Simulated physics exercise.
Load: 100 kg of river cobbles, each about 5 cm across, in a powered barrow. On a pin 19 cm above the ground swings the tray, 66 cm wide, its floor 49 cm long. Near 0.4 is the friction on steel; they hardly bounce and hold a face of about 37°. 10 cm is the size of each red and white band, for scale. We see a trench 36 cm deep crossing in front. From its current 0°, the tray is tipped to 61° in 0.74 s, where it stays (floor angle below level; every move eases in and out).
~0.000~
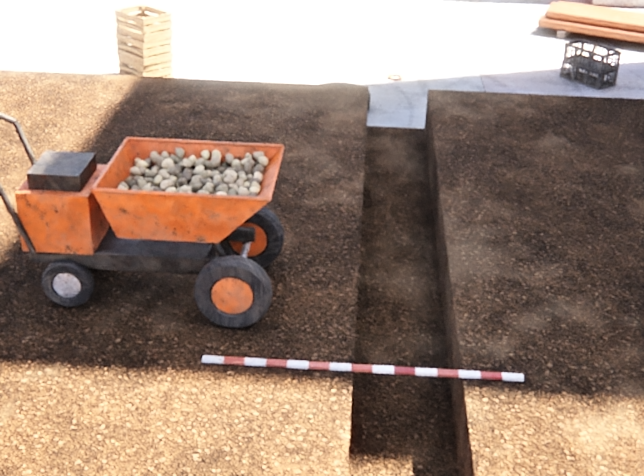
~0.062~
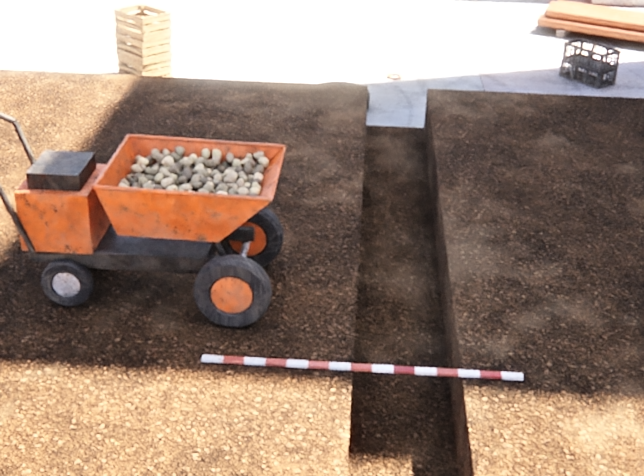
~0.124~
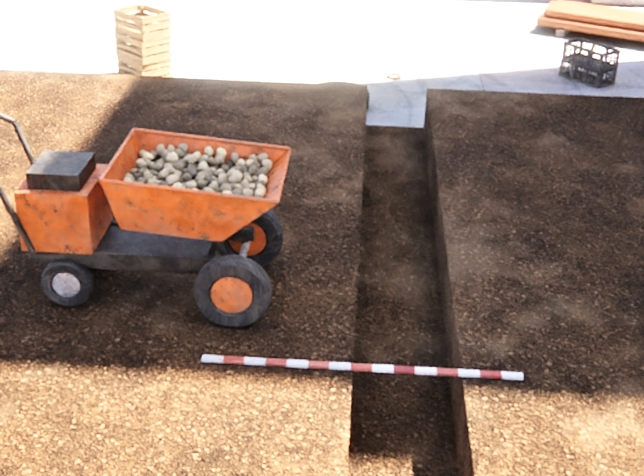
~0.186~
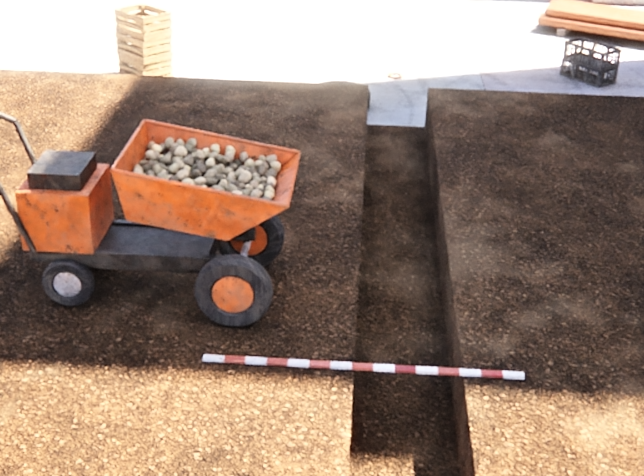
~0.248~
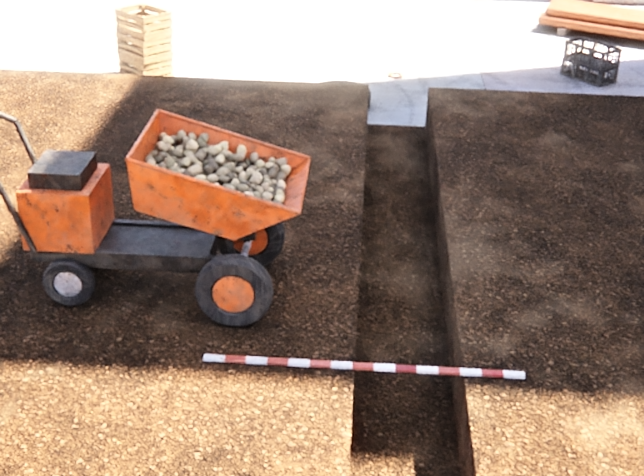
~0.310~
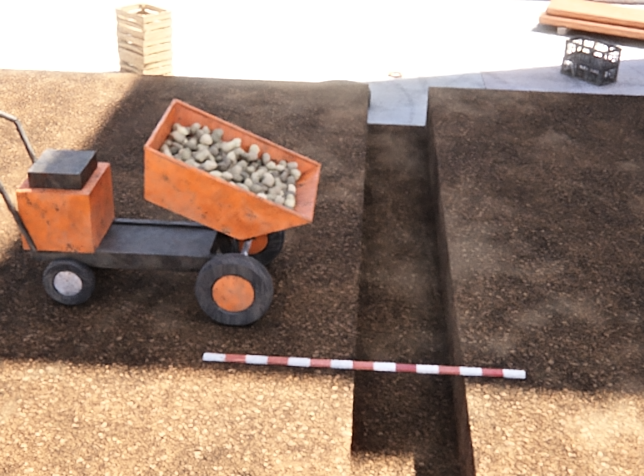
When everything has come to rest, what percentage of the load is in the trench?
About 100 per cent.
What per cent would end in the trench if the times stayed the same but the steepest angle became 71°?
Then about 100 per cent.
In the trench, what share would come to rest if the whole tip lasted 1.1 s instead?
Close to 100 per cent then.
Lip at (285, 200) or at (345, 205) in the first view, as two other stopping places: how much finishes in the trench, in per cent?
Roughly 100 in a hundred, then 55 in a hundred.
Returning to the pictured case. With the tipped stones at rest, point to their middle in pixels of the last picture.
Middle at around (404, 349), I'd say.
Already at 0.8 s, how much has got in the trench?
Close to 10 per cent at that time.
After 0.6 s the floor is at 51°; 100 % in the tray; the foremost stones are at (327, 234).
After 0.8 s the floor is at 61°; 87 % in the tray, 2 % short of the trench, 12 % in the trench; the foremost stones are at (390, 297).
After 1.2 s the floor is at 61°; 39 % in the tray, 2 % short of the trench, 59 % in the trench; the foremost stones are at (455, 333).
After 3.1 s the floor is at 61°; 0 % in the tray, 100 % in the trench; the foremost stones are at (473, 337).
